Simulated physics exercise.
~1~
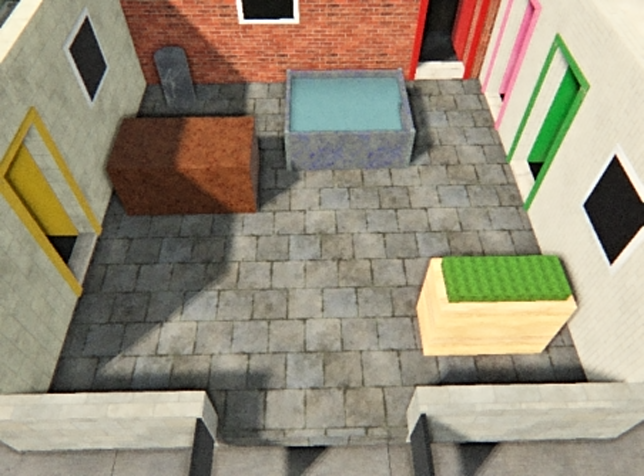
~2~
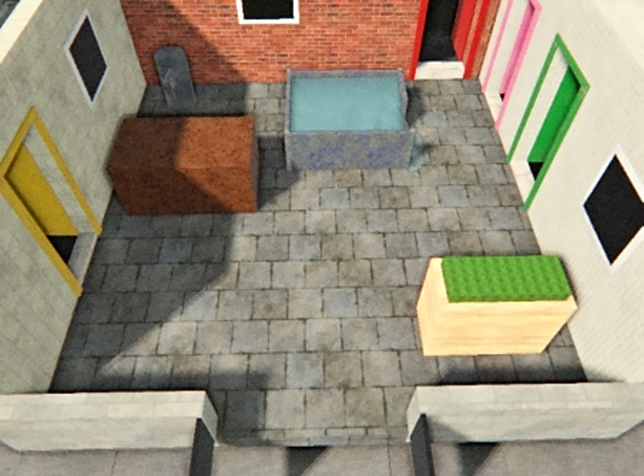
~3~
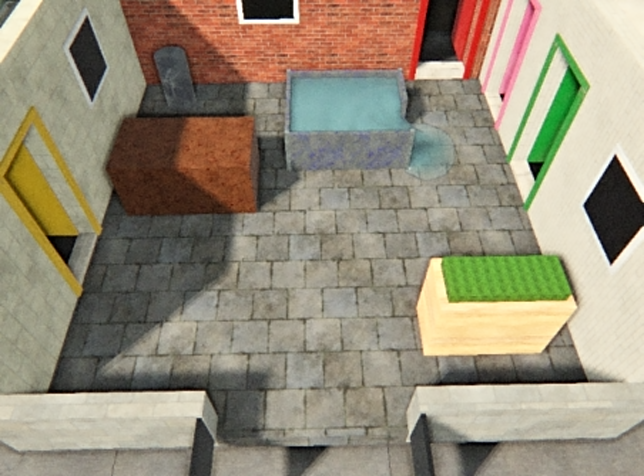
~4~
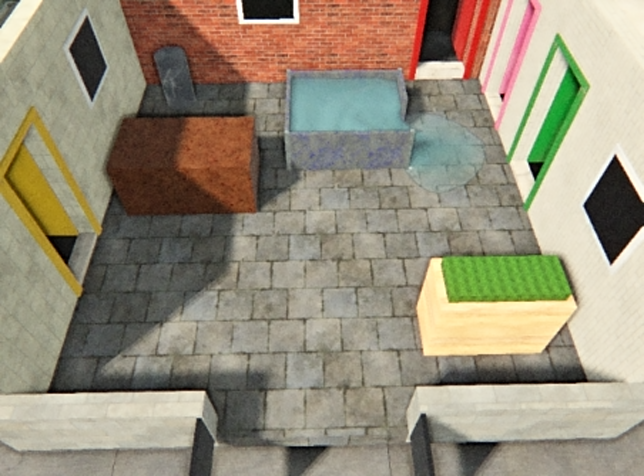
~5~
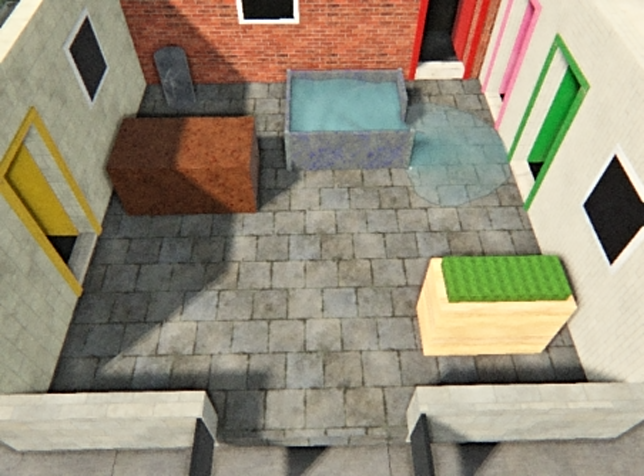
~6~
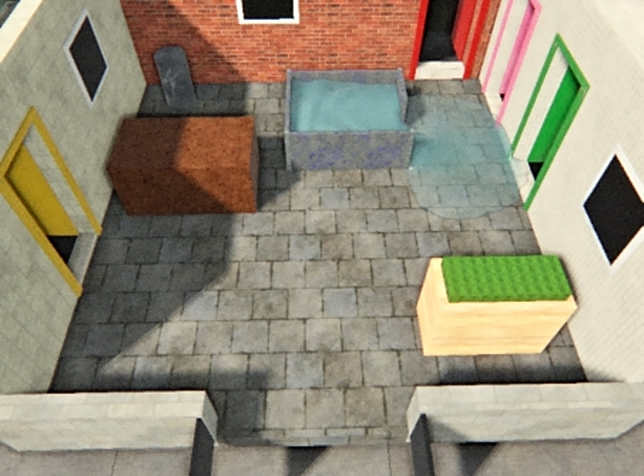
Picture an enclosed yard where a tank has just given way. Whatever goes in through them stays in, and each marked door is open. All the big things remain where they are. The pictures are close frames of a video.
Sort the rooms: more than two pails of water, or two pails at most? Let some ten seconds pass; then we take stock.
Pink door - more than two pails; red door - two pails at most; yellow door - two pails at most; green door - more than two pails.
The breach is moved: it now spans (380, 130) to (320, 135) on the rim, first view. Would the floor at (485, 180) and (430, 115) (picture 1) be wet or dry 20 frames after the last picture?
Soaked, Still dry.
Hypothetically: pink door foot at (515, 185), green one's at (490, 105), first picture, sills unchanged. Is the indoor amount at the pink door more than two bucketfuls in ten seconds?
Note: Pink one comes out above.
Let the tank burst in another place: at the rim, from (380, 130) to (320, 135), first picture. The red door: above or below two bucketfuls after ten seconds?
Here's my take: The red door comes in lower.
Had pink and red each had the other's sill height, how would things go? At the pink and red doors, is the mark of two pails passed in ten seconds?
Pink: Below the limit; red: Above the limit.
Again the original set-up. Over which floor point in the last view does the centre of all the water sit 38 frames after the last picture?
The water centres close to (374, 180).
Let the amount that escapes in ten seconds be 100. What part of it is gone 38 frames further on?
85 per cent.
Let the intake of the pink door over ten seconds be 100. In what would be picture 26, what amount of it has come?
My figure is 70 in a hundred.
A moment on, water covers 15 % of the floor; the pink door under two buckets in, the red door not reached, the yellow door not reached, the green door over two buckets in.
Next, water covers 20 % of the floor; the pink door over two buckets in, the red door wet at the sill, nothing in, the yellow door not reached, the green door far over two buckets in.
Then, water covers 35 % of the floor; the pink door far over two buckets in, the red door wet at the sill, nothing in, the yellow door not reached, the green door far over two buckets in.
Later, water covers 70 % of the floor; the pink door far over two buckets in, the red door wet at the sill, nothing in, the yellow door not reached, the green door far over two buckets in.
In the end, water covers 85 % of the floor; the pink door far over two buckets in, the red door wet at the sill, nothing in, the yellow door wet at the sill, nothing in, the green door far over two buckets in.
